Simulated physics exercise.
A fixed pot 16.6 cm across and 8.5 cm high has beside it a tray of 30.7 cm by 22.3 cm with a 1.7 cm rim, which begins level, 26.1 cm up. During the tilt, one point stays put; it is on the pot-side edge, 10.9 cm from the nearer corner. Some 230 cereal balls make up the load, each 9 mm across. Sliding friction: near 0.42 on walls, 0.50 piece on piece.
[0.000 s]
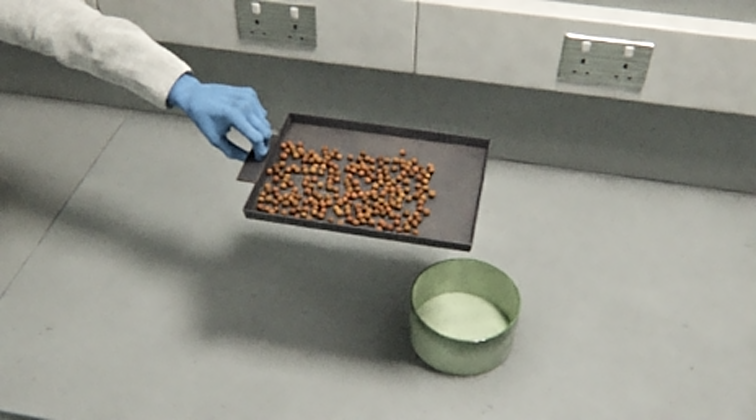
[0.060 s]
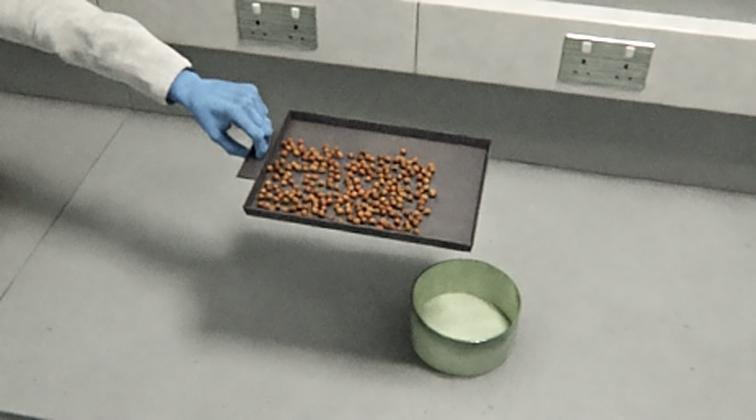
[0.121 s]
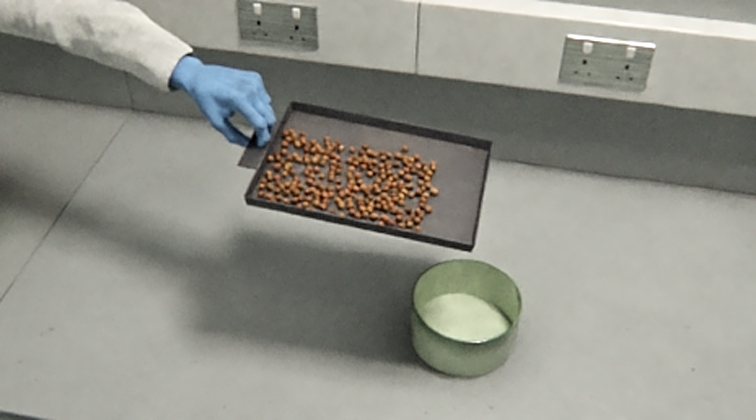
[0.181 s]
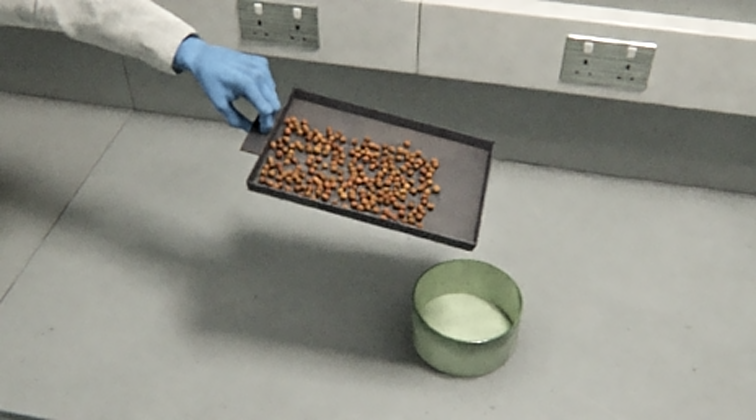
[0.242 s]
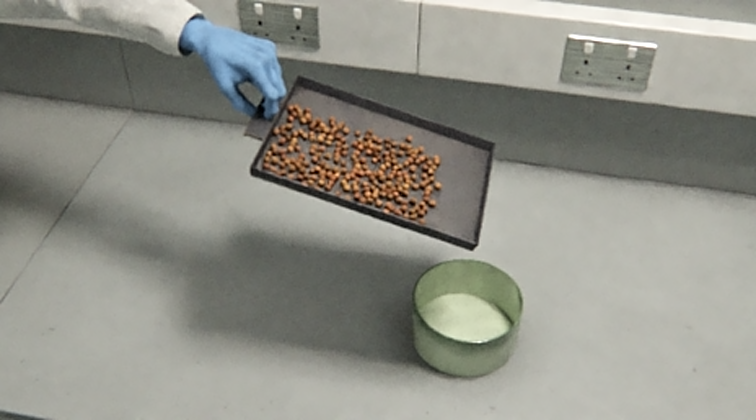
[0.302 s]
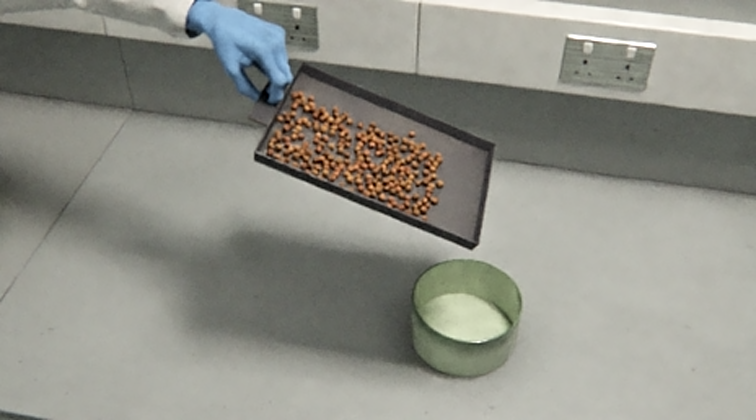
A blue-gloved hand raises the left side of a dark tray of small brown balls.
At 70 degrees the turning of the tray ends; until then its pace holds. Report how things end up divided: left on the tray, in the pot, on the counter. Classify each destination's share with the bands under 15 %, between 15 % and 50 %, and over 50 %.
Left on the tray: Over 50 %; pot: Under 15 %; counter: Between 15 % and 50 %.
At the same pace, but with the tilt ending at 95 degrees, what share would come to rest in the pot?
I'd expect some 35 per cent in the pot.
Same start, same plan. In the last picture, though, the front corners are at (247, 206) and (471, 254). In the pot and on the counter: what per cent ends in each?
That works out as pot 0 and counter 0.
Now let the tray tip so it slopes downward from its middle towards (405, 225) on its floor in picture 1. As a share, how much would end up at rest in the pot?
That would be close to 5 per cent.
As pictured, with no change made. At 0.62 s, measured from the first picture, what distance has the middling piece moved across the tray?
About 10 cm.
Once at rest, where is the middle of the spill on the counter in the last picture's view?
Around (560, 293).
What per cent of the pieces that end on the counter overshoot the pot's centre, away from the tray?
About 100 per cent.
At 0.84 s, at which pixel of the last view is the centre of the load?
Look about (481, 185) in the last view.
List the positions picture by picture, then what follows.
In the first picture, tray tilt 0 degrees, front corners at (245, 209) and (470, 243); middle of the pieces at (349, 186); pot at (466, 297).
In the second picture, tray tilt 1 degrees, front corners at (246, 206) and (471, 243); middle of the pieces at (349, 184).
In the third picture, tray tilt 5 degrees, front corners at (247, 195) and (473, 243), lowest corner right back; middle of the pieces at (351, 178).
In the fourth picture, tray tilt 9 degrees, front corners at (249, 180) and (475, 243), lowest corner right back; middle of the pieces at (353, 170).
In the fifth picture, tray tilt 14 degrees, front corners at (253, 166) and (476, 242), lowest corner right back; middle of the pieces at (356, 162).
In the sixth picture, tray tilt 19 degrees, front corners at (258, 151) and (477, 242), lowest corner right back; middle of the pieces at (359, 154); pot at (467, 298). The tray's pace is about 80 degrees a second.
After 0.62 s, tilt 44 degrees; the tray holds 100 %, the pot 0 %.
After 0.84 s, tilt 61 degrees; the tray holds 90 %, the pot 0 %.
After 1.16 s, tilt 70 degrees; the tray holds 70 %, the pot 5 %.
At rest (1.9 s), tray 70 %, pot 5 %, counter 25 %.
